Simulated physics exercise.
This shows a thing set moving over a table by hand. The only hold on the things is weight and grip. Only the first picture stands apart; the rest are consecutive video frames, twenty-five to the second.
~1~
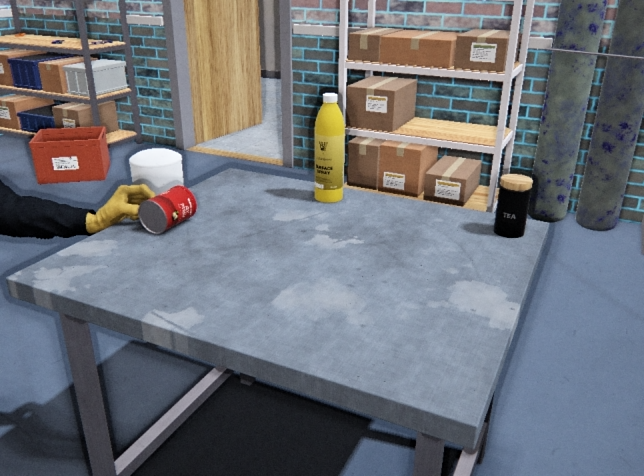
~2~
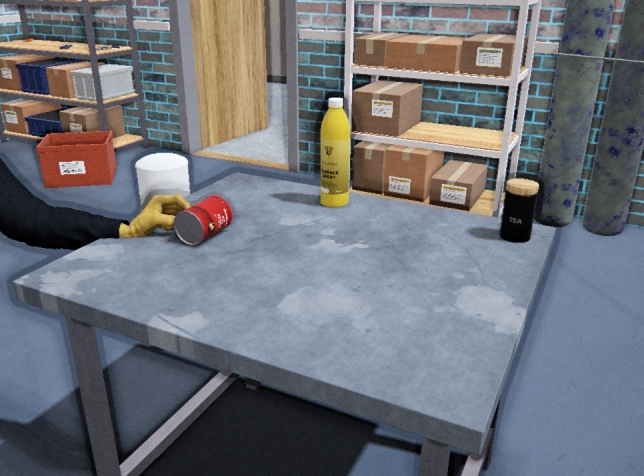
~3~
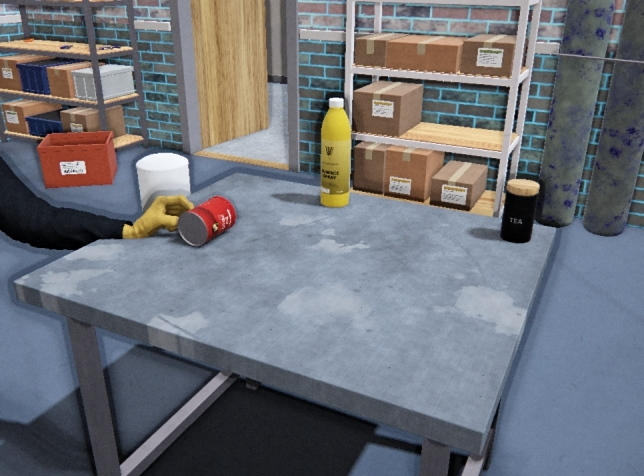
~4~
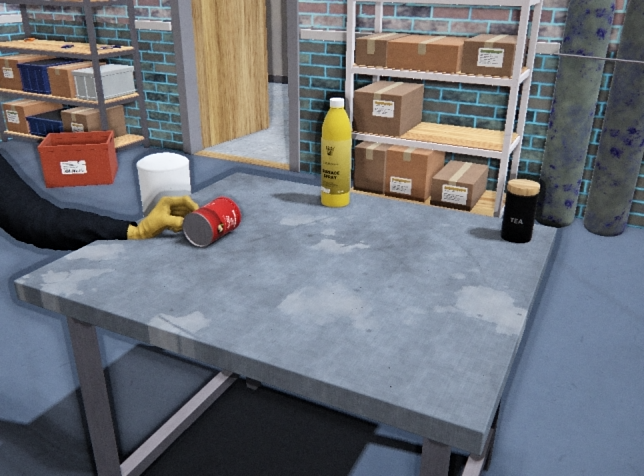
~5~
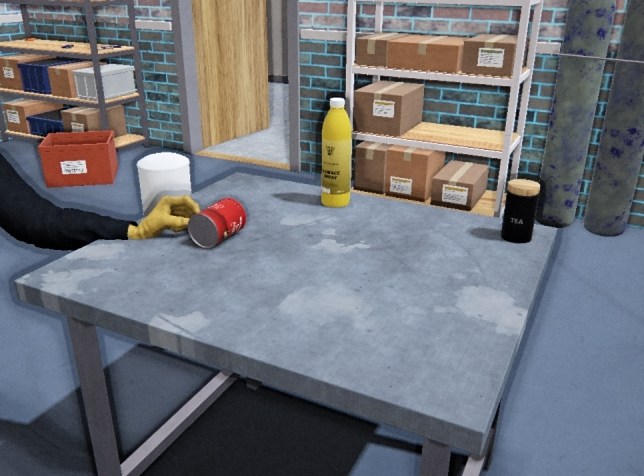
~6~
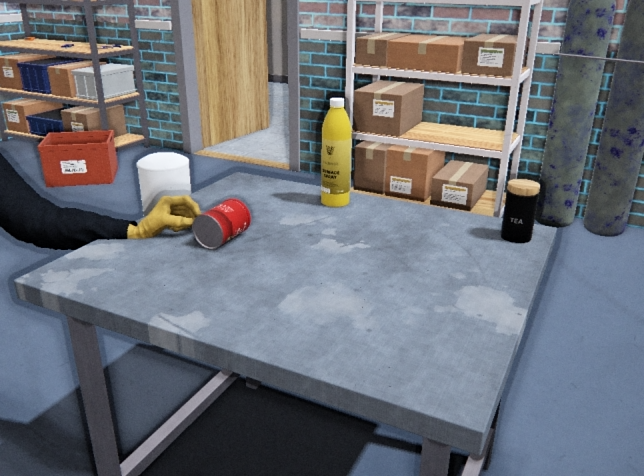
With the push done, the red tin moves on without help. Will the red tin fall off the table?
No, it stays up on the table.
Then, 0.10 s later than the last frame, red tin moved about its own width near (233, 226).
Then, 0.20 s later than the last frame, red tin moved about its own width near (242, 228).
Then, 0.30 s later than the last frame, red tin moved about its own width near (250, 230).
Then, 0.50 s later than the last frame, red tin moved about its own width near (260, 232).
When it is over, moved from the start, red tin. End places, in pixels of the last picture, red tin near (263, 233).
